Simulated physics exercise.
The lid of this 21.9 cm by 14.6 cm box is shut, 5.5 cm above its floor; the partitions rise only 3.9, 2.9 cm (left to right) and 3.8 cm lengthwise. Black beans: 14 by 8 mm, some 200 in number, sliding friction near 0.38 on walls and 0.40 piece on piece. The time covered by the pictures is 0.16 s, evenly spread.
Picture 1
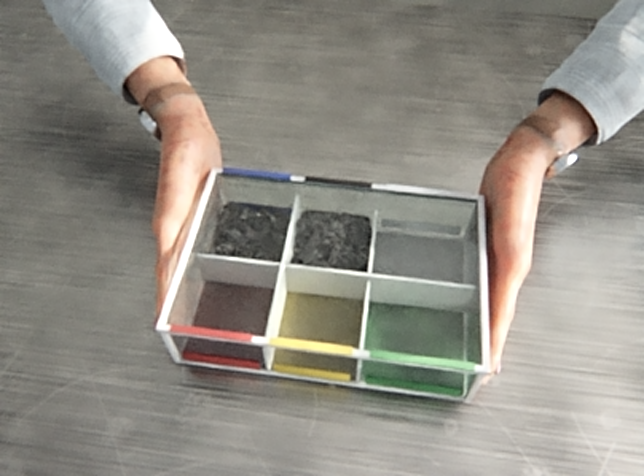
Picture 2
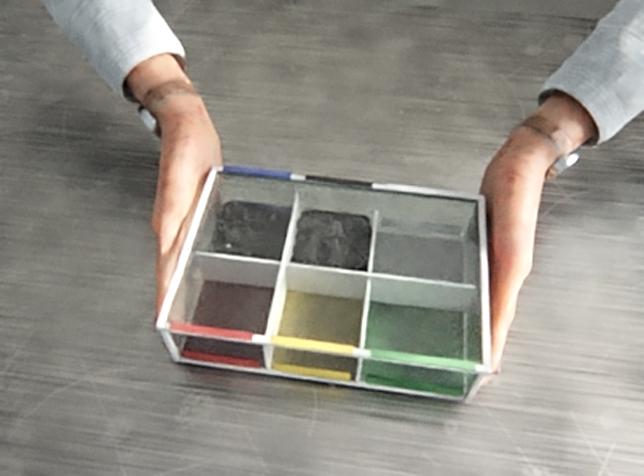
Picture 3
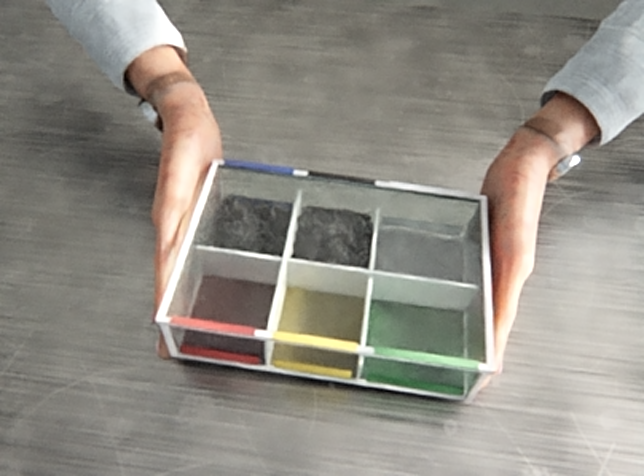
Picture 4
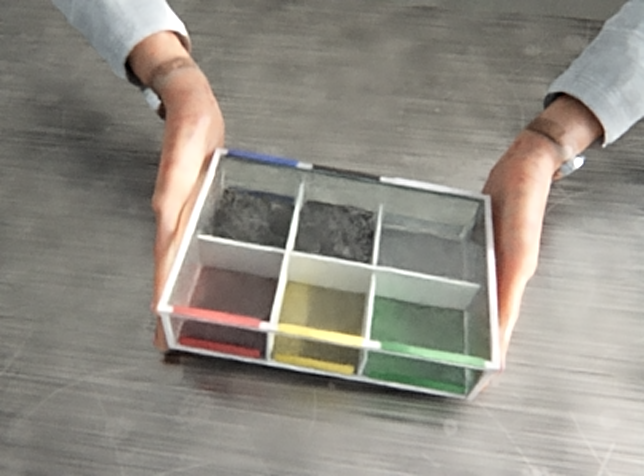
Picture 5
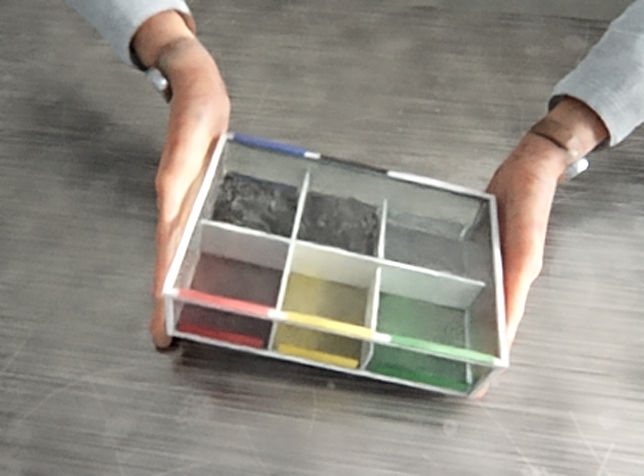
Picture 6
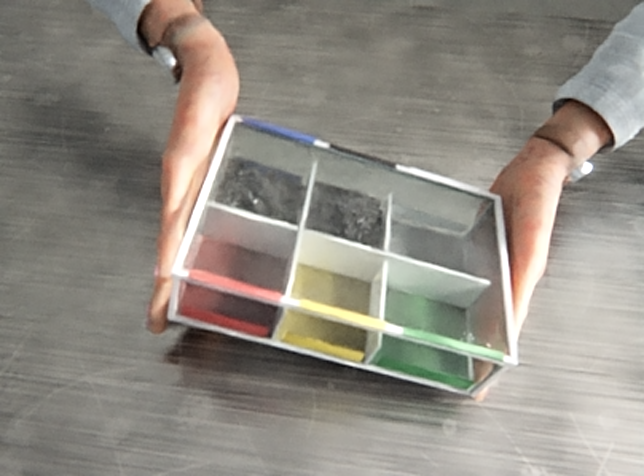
We see two hands holding a clear, lidded box with six compartments, dark material filling the two at back left and centre; the hands gradually tilt the box, raising its left side while the dark contents stay in those compartments.
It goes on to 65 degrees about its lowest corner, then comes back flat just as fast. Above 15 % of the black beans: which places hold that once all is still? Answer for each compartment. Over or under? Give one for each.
Red compartment under; blue compartment over; green compartment under; yellow compartment under; white compartment over; black compartment over.
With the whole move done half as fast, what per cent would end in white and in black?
Then white would have 15 percent and black 40 percent.
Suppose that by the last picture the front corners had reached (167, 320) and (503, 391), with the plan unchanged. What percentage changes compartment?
Roughly 30 per cent.
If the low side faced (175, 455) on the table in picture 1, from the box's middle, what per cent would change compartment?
Something like 15 per cent of the pieces.
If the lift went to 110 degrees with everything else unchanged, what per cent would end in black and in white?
Result - black 10 percent; white 60 percent.
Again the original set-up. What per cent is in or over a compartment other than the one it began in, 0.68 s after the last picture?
I'd say around 25 per cent.
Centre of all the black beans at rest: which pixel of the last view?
Near (334, 246).
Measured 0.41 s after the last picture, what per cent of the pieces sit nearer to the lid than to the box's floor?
About 30 per cent.
Then, 0.41 s after the last picture, tilt 64 degrees; blue 45 %, white 5 %, black 50 %.
Then, 0.68 s after the last picture, tilt 26 degrees; blue 40 %, white 20 %, black 40 %.
Then, 1.06 s after the last picture, tilt 0 degrees; blue 40 %, white 20 %, black 40 %.
In the end, red 0 %, blue 40 %, green 0 %, yellow 0 %, white 20 %, black 40 %.
